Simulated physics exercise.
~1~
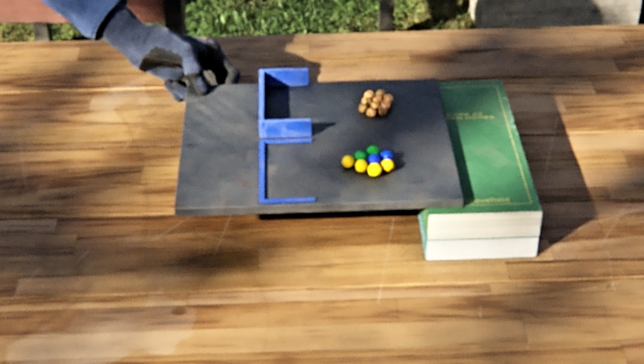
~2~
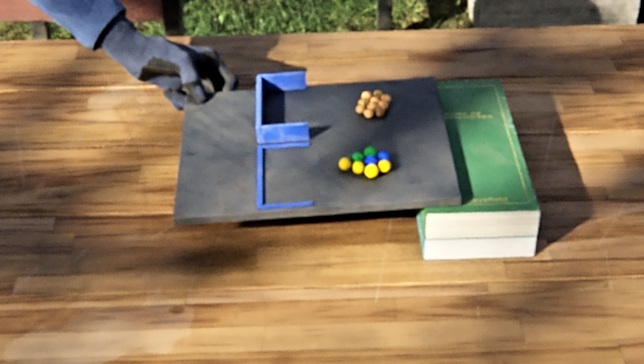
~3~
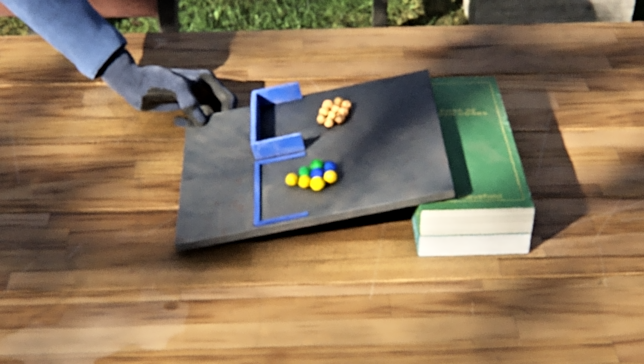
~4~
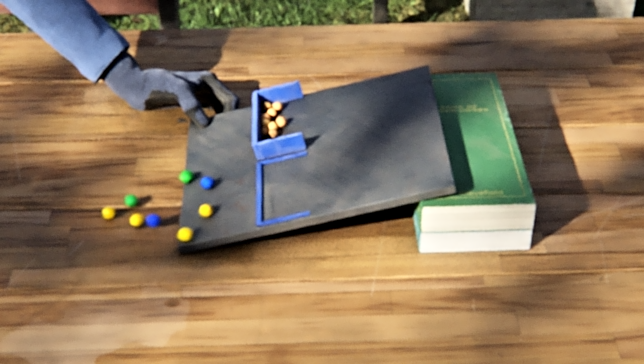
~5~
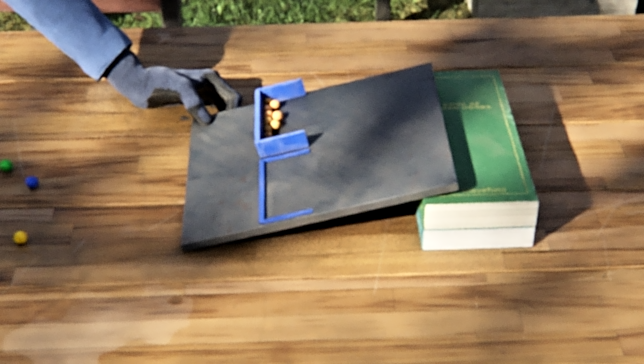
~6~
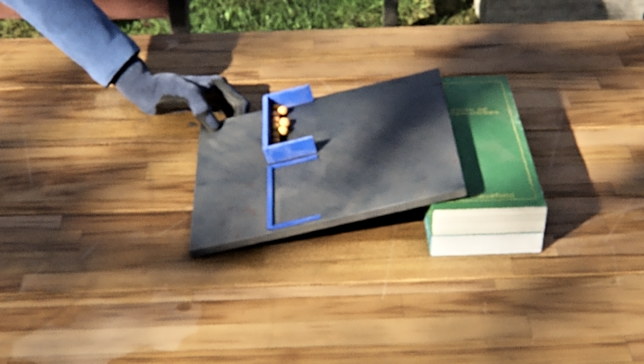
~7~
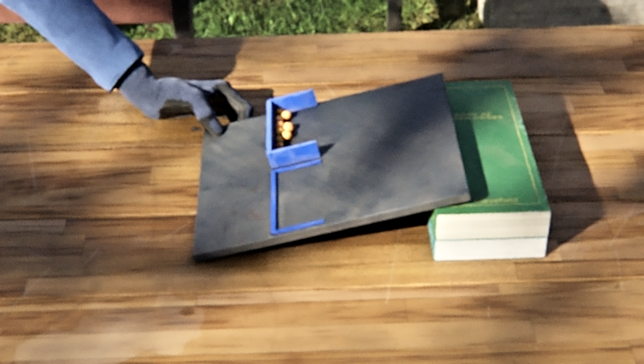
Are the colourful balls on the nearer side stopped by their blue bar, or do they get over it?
The colourful balls get over their low blue bar and roll off the board. The brown ones on the farther side are stopped by theirs.
